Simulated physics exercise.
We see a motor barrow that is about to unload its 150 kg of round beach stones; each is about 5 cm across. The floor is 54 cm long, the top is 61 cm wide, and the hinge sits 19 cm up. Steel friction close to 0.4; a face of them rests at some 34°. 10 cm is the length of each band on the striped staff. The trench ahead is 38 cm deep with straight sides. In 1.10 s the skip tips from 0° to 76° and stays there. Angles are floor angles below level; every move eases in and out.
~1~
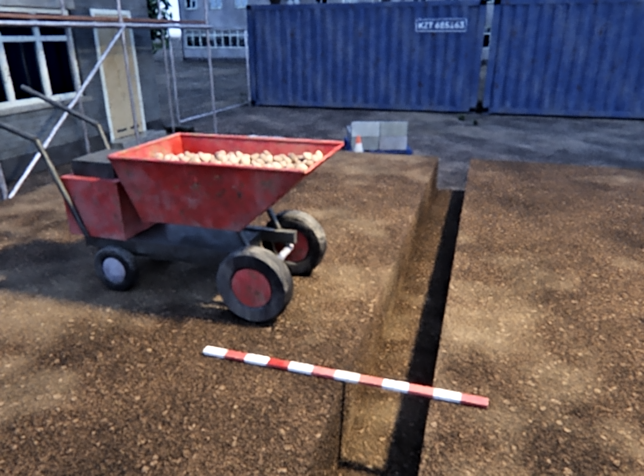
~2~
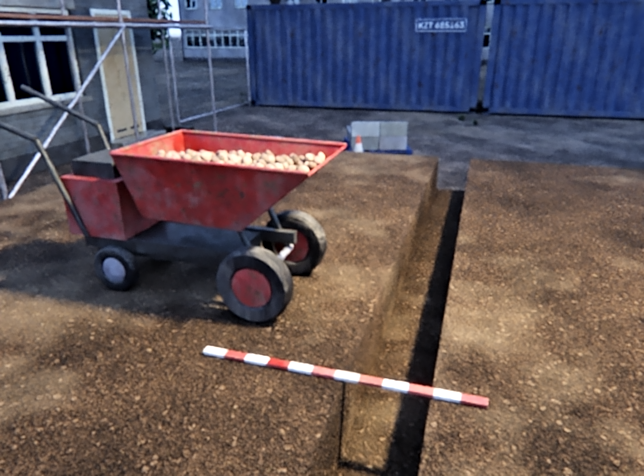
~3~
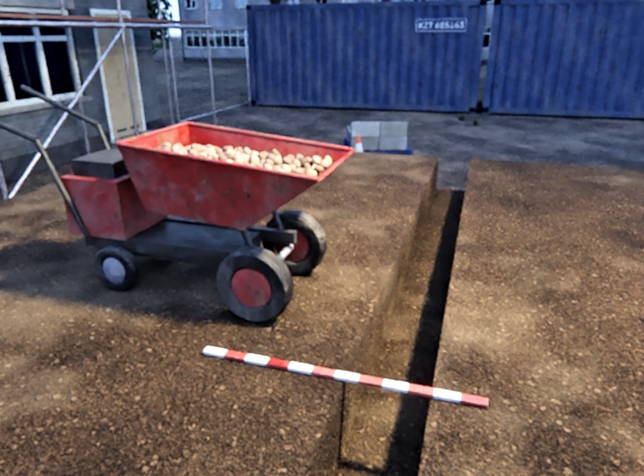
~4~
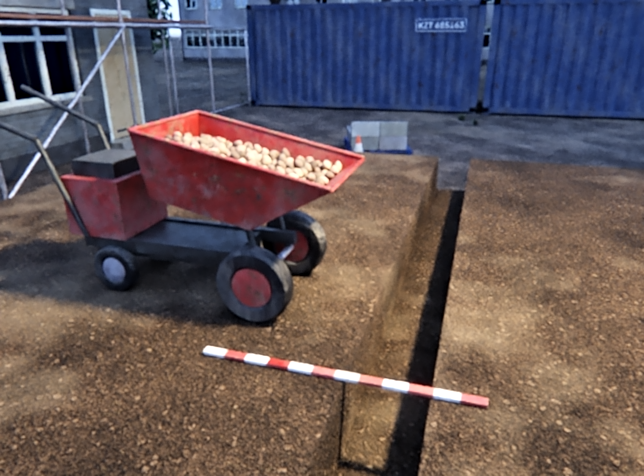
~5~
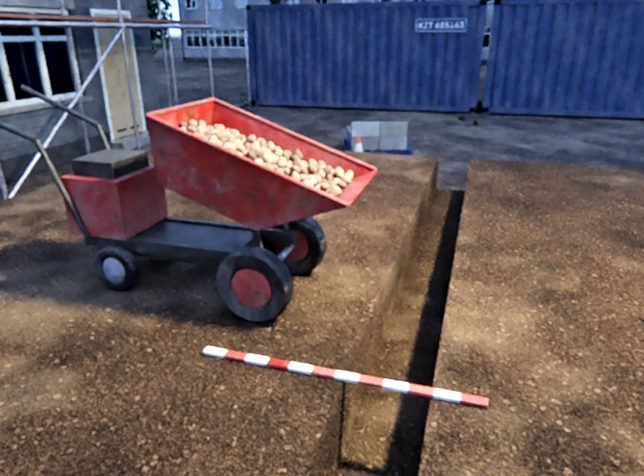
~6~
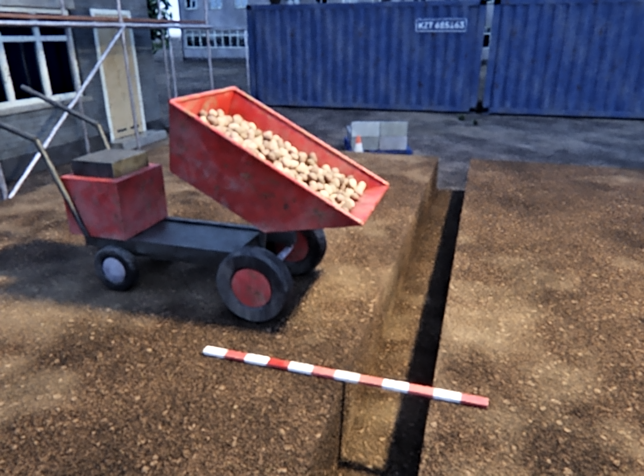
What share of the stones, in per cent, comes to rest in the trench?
About 77 per cent of the stones finish in the trench.
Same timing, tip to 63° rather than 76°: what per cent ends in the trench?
About 55%.
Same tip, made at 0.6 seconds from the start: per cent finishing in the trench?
About 60 percent, I'd say.
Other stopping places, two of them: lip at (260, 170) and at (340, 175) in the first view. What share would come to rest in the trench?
Around 90% for the first place and 25% for the second.
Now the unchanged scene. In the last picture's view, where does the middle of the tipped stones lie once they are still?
Resting centre: About (418, 361).
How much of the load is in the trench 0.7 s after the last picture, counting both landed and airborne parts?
Close to 50 per cent has got there by then.
Then, 0.4 s after the last picture the floor is at 64°, 100 % in the skip; the foremost stones are at (406, 270).
Then, 0.7 s after the last picture the floor is at 76°, 32 % in the skip, 51 % in the trench, 16 % past the trench; the foremost stones are at (526, 319).
Then, 1.1 s after the last picture the floor is at 76°, 2 % in the skip, 75 % in the trench, 23 % past the trench; the foremost stones are past the picture's edge.
Then, 3.0 s after the last picture the floor is at 76°, 0 % in the skip, 77 % in the trench, 23 % past the trench; the foremost stones are past the picture's edge.
